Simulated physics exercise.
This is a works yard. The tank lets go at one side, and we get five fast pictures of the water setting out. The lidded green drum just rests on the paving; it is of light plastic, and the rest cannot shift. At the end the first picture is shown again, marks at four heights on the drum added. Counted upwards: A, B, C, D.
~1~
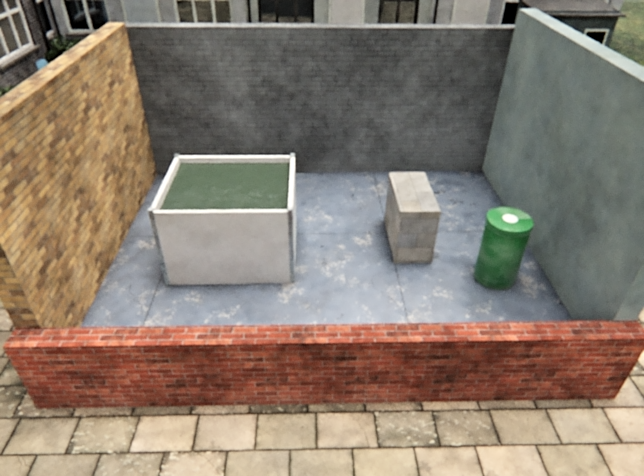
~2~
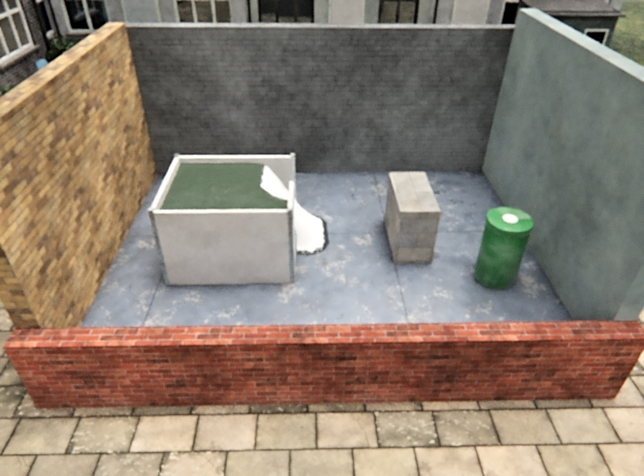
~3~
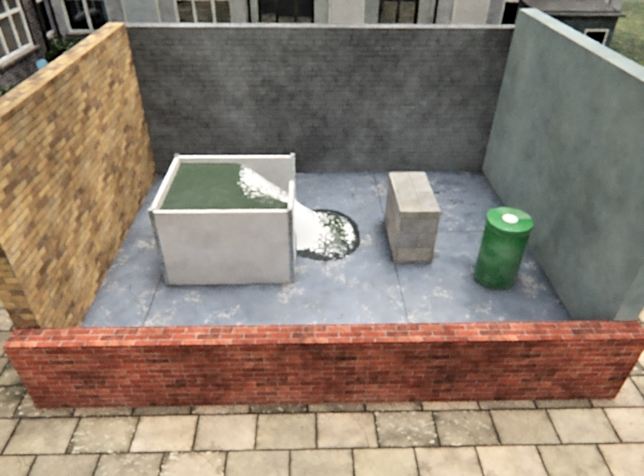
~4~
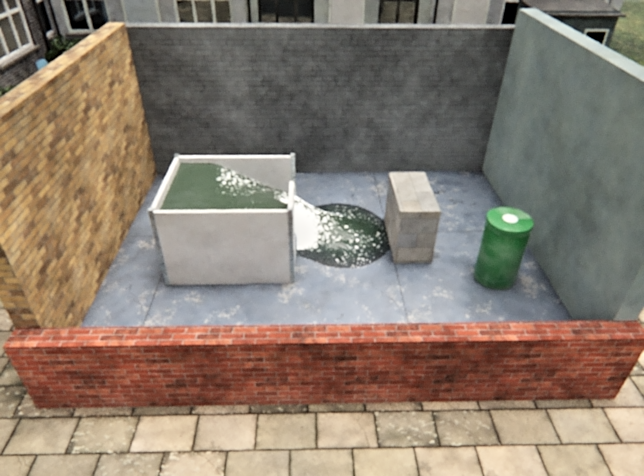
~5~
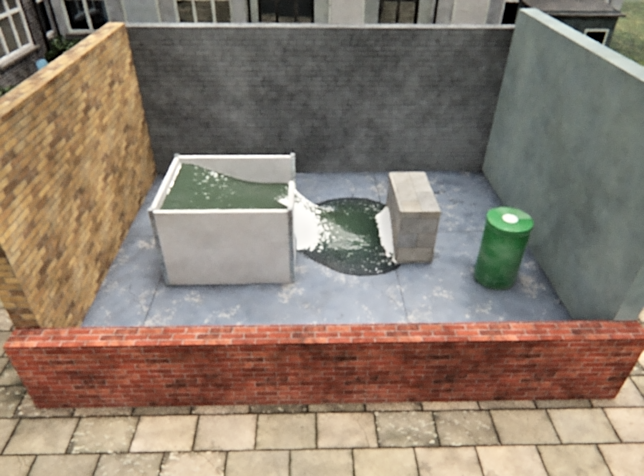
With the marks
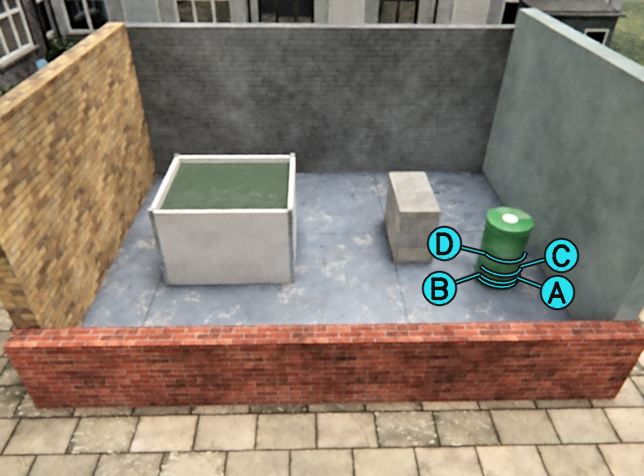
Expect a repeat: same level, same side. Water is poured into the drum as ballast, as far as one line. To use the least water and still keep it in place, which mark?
Use mark C.
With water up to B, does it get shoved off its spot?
Yes, that goes wrong.
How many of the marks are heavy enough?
Two of them.
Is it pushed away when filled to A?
Yes.
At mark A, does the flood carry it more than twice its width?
Yes, clearly.
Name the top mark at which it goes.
It is B.
On the marked copy, A at (502, 287); B at (503, 283); C at (505, 275); D at (509, 262); from the bottom up A, B, C, D.
With A, it is pushed about 8 times its own width away.
With B, it is pushed about 7 times its own width away.
With C, it shifts by a finger or two and stays.
With D, it does not move.
